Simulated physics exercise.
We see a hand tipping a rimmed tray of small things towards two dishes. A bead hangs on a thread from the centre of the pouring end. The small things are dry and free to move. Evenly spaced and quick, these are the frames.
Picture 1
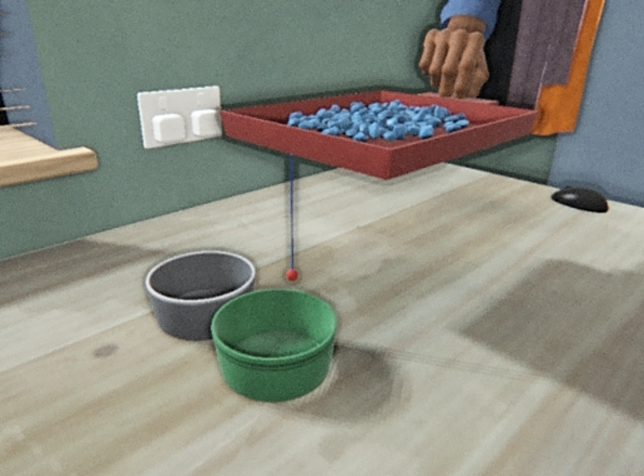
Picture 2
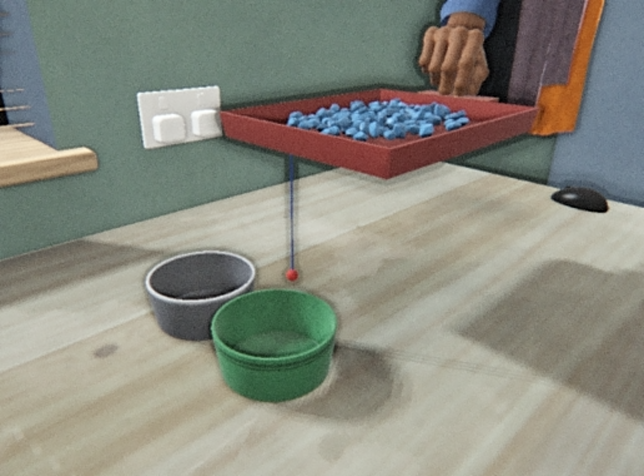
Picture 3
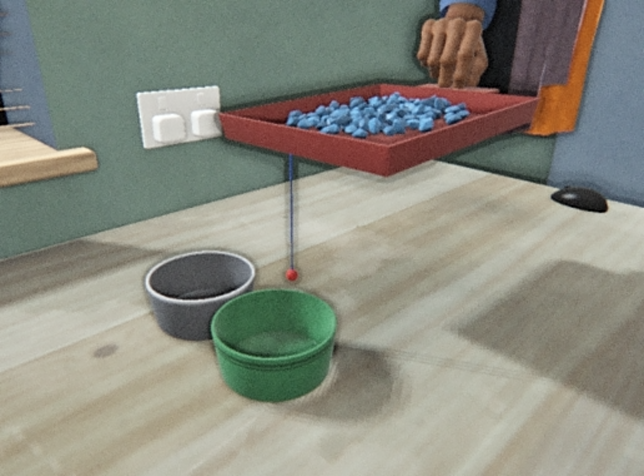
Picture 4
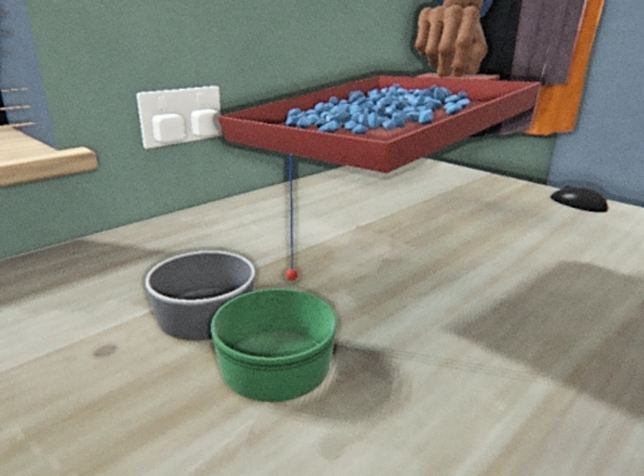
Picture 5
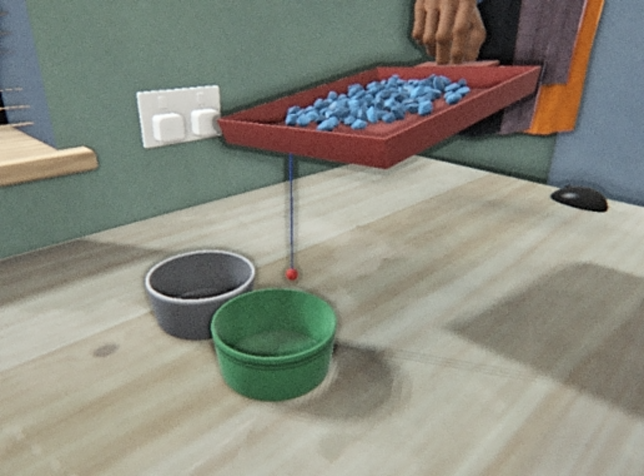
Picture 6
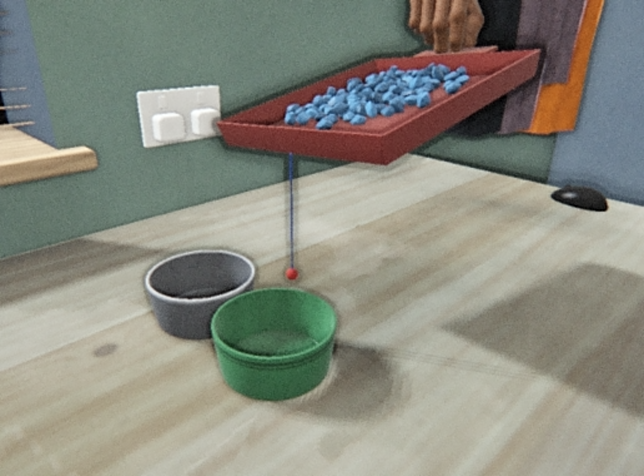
A red tray of blue stones, held by a hand at its far side, began level above a gray dish and a green one, then gradually tilted, its back edge rising as the stones stayed aboard.
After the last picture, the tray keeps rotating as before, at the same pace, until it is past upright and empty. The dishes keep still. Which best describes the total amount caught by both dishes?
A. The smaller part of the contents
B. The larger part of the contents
The larger part of the contents (B).
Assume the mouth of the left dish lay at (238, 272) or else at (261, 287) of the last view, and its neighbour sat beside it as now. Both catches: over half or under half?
First most of it, then less than half.
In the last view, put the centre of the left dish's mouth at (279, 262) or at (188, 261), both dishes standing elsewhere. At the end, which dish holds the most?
First try, the one on the left; second try, the one on the left.
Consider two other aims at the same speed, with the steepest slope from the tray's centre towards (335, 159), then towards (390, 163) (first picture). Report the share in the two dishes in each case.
60 % and 10 %.
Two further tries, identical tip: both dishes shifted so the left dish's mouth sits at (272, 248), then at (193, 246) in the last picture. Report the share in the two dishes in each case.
Around 20 % followed by around 80 %.
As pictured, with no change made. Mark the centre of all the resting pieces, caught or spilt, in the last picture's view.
Near (215, 297).
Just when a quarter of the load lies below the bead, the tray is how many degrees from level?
It sits at roughly 85°.
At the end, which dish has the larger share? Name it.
Once things settle, the left of the two ends up fuller.
Just after the last frame, tray tipped steeply; every one on the tray.
A moment on, tray tipped right over; roughly a third on the tray; just a few in the right dish; roughly a third in the left dish; just a few outside both; about a tenth in the air.
Further on, tray tipped past a quarter turn; just a few in the right dish; the larger part in the left dish; about a tenth outside both.
When it is over, tray tipped past a quarter turn; just a few in the right dish; the larger part in the left dish; about a tenth outside both.
